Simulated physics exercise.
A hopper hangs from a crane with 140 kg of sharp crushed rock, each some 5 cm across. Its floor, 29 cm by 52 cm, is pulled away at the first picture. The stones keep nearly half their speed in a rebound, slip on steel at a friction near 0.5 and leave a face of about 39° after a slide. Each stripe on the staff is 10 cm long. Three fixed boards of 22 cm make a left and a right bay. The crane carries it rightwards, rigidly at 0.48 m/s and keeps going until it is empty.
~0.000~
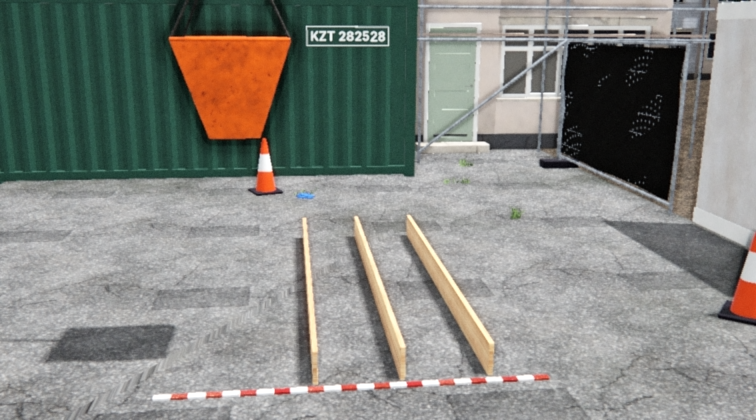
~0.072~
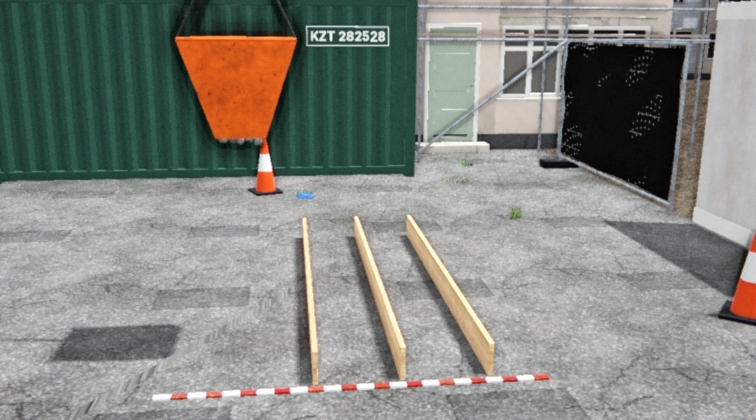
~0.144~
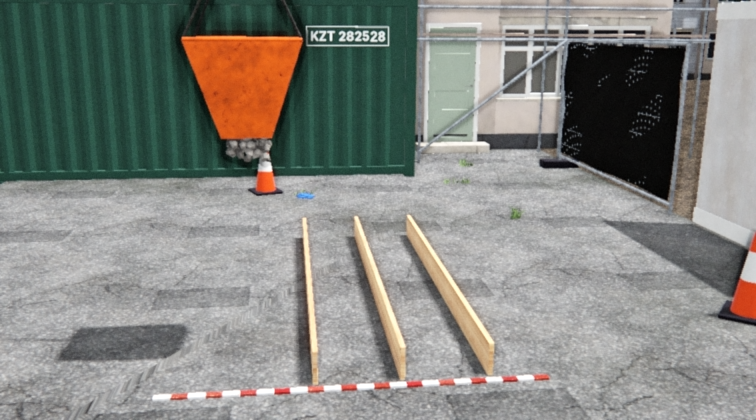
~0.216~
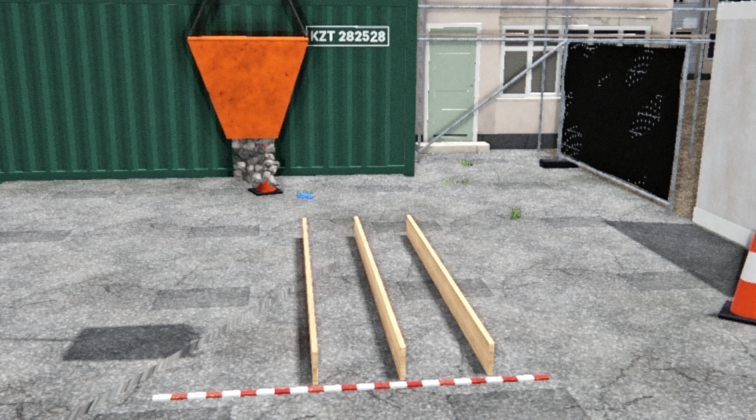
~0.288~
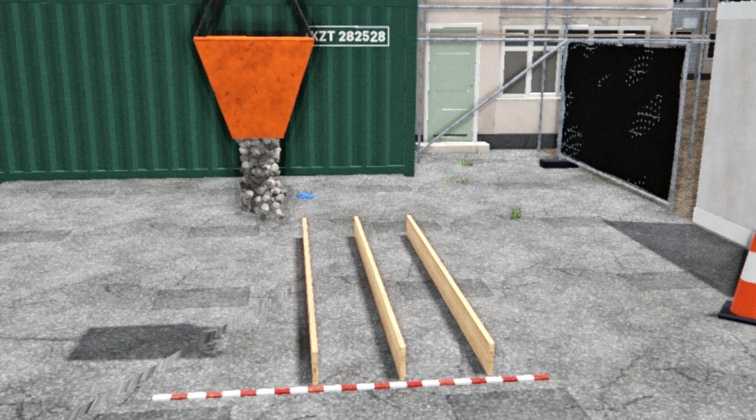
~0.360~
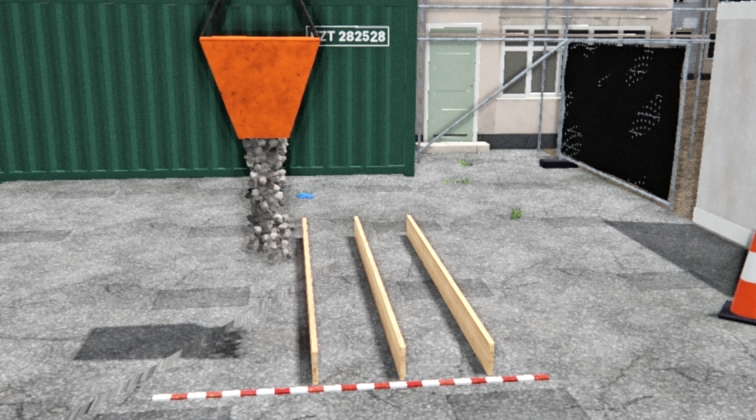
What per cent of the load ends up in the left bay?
Roughly 36 per cent ends in the left bay.
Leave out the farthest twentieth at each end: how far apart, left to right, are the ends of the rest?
About 100 cm.
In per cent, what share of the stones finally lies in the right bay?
Some 0 per cent of the load.
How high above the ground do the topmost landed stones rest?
Some 22 cm high.
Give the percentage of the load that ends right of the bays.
Some 0 per cent of the load.
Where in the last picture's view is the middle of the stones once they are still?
Their middle is at about (297, 338).
After 0.7 s, 14 % in the hopper, 84 % falling or lying left of the bays, 2 % falling or lying in the left bay; the stones farthest right are at (317, 132).
After 1.1 s, 0 % in the hopper, 65 % falling or lying left of the bays, 35 % falling or lying in the left bay; the stones farthest right are at (382, 335).
After 1.7 s, 0 % in the hopper, 64 % falling or lying left of the bays, 36 % falling or lying in the left bay; the stones farthest right are at (386, 332).
After 2.6 s, 0 % in the hopper, 64 % falling or lying left of the bays, 36 % falling or lying in the left bay; the stones farthest right are at (386, 332).
After 4.5 s, 0 % in the hopper, 64 % left of the bays, 36 % in the left bay; the stones farthest right are at (386, 332).
